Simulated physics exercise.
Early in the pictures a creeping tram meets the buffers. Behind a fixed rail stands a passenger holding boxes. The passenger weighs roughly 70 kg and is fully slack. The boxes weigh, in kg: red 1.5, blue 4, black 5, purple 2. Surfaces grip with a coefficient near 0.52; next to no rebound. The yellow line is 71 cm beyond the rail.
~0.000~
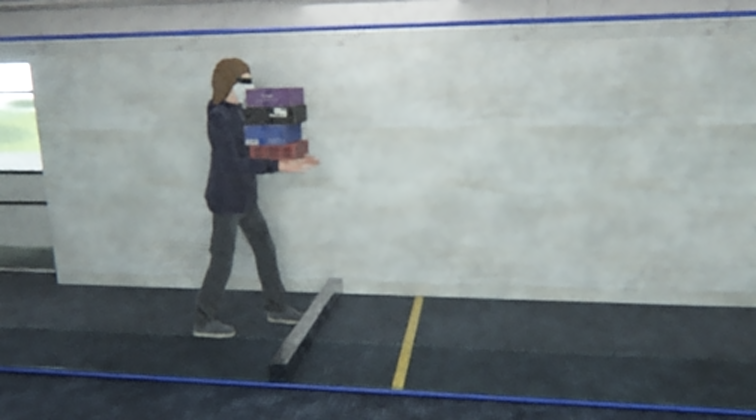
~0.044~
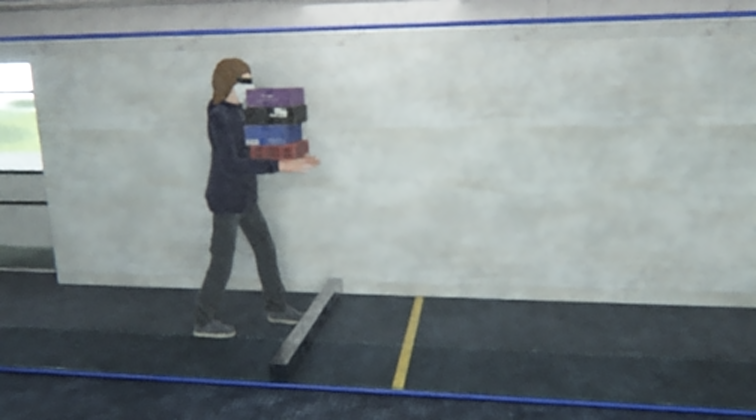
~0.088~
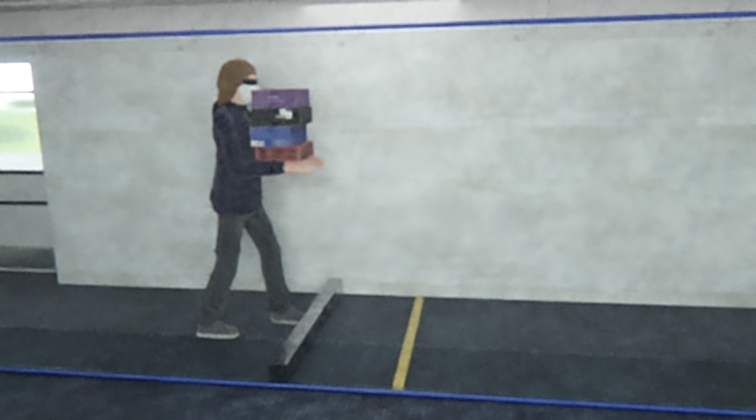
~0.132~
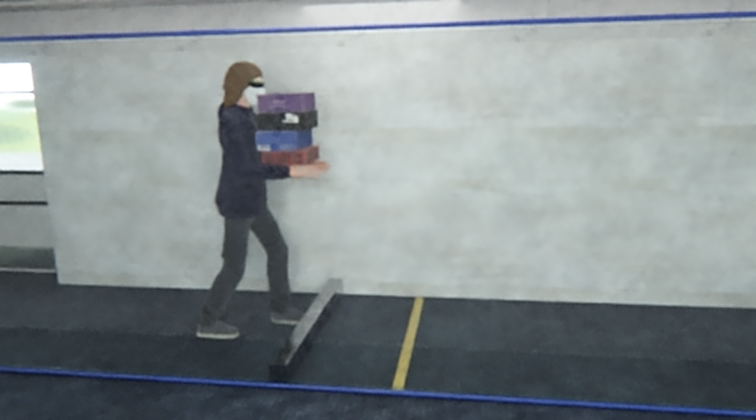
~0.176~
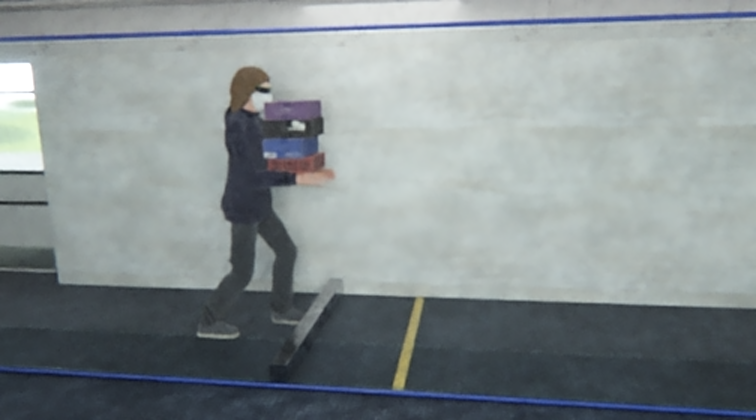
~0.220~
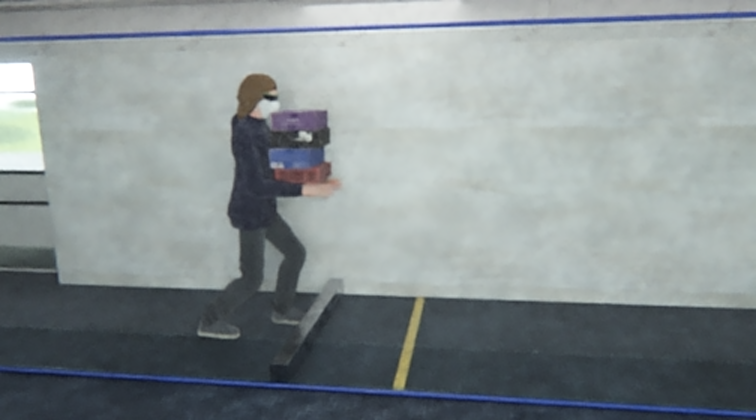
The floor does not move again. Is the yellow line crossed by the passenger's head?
In the end the passenger's head halts before the yellow line.
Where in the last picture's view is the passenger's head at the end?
Near (337, 296).
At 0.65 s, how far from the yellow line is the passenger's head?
Some 40 cm short of it.
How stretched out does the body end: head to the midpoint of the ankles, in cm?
About 60 cm.
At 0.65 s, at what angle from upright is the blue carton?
It is tilted some 100°.
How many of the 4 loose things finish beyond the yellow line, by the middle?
3 of them.
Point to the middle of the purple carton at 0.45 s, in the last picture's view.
Around (336, 215).
After 0.45 s the passenger's head is 74 cm short of the yellow line, near (295, 182) in the last picture's view; the red crate 51 cm short of the yellow line, tilted 15°.
After 0.65 s the passenger's head is 42 cm short of the yellow line, near (349, 259) in the last picture's view; the red crate 36 cm short of the yellow line, tilted 80°.
After 0.95 s the passenger's head is 30 cm short of the yellow line, near (368, 291) in the last picture's view; the red crate 10 cm short of the yellow line, tilted 180°.
At rest, 2.9 s, red crate stops short of the yellow line; blue carton crosses the yellow line; black parcel crosses the yellow line; purple carton crosses the yellow line; passenger's head stops short of the yellow line.
